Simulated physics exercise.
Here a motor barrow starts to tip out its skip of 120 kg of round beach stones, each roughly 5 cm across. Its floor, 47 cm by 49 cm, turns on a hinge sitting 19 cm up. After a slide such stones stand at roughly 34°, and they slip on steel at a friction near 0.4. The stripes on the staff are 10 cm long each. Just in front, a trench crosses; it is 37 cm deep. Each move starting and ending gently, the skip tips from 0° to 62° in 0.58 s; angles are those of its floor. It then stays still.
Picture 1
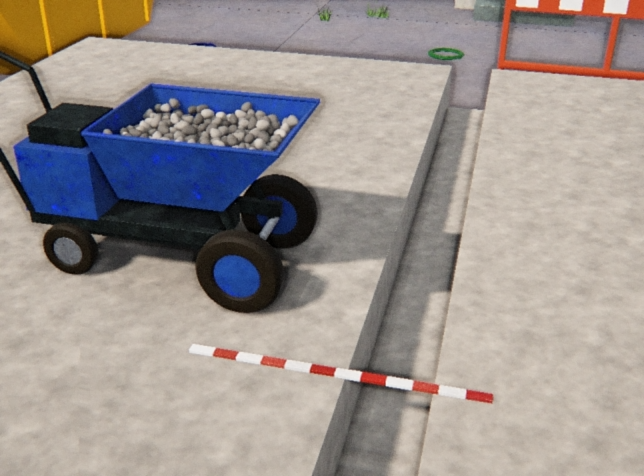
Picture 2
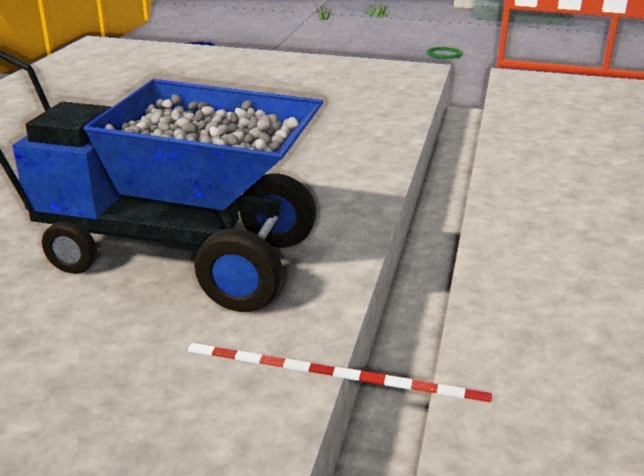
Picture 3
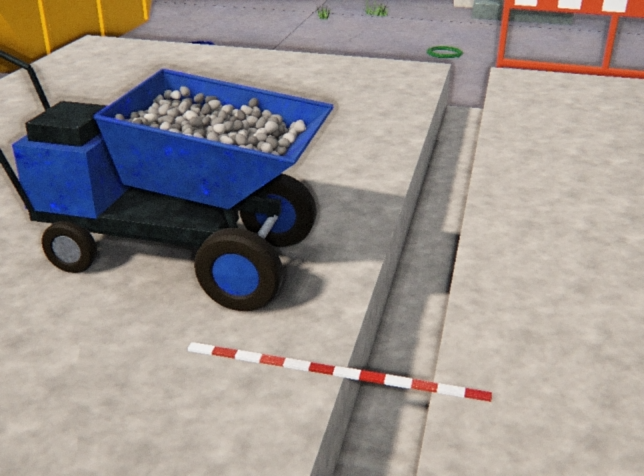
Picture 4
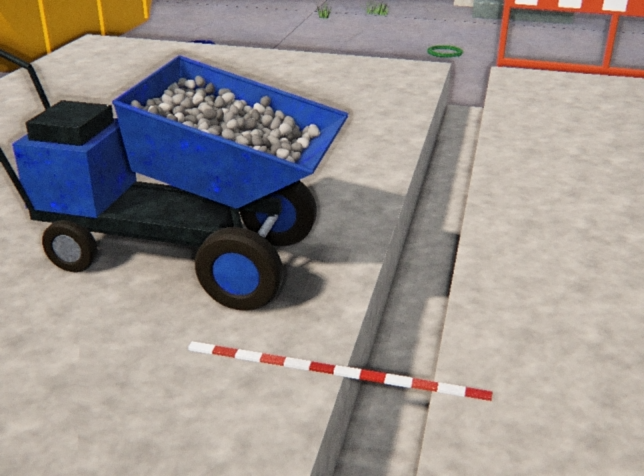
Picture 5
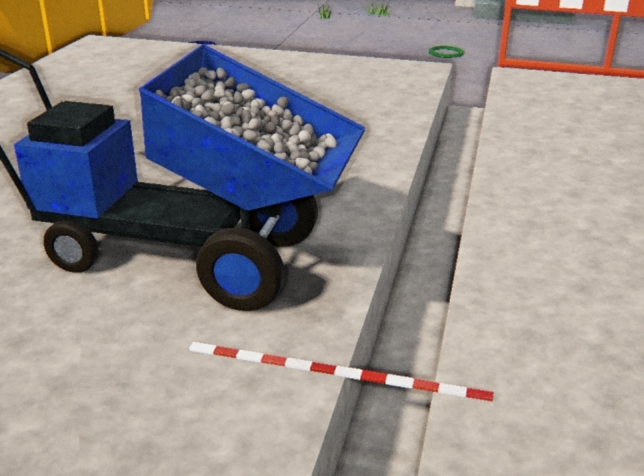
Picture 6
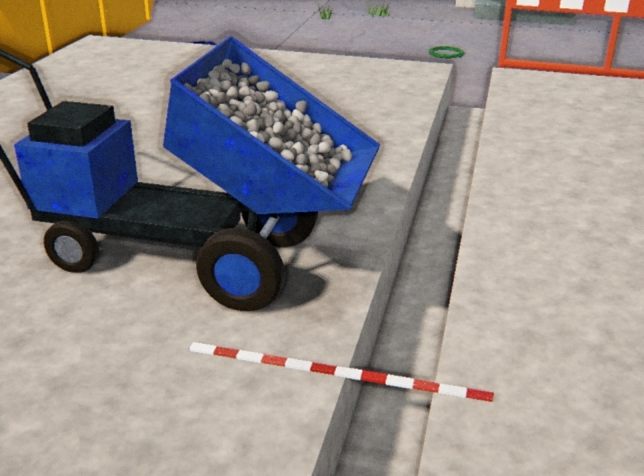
On a pale paved surface beside a narrow trench, a blue skip full of rounded grey stones on a small wheeled barrow tilts steadily toward the right, its left end rising while the wheels and the red-and-white staff stay still.
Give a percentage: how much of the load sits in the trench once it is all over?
48 %.
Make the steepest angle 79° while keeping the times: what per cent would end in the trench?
About 60%.
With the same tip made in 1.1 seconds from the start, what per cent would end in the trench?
In that case some 70 per cent.
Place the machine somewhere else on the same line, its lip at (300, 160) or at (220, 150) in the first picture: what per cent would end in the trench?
Roughly 30 percent for the first, and 85 percent for the second.
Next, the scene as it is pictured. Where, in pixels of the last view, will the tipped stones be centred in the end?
In the last view, about (465, 300).
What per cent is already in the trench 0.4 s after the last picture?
By then, around 20 percent.
Then, 0.1 s after the last picture the floor is at 52°, 100 % in the skip; the foremost stones are at (363, 205).
Then, 0.4 s after the last picture the floor is at 62°, 81 % in the skip, 18 % in the trench, 1 % past the trench; the foremost stones are at (453, 285).
Then, 0.7 s after the last picture the floor is at 62°, 23 % in the skip, 26 % in the trench, 51 % past the trench; the foremost stones are at (633, 312).
Then, 2.7 s after the last picture the floor is at 62°, 0 % in the skip, 48 % in the trench, 52 % past the trench; the foremost stones are past the picture's edge.
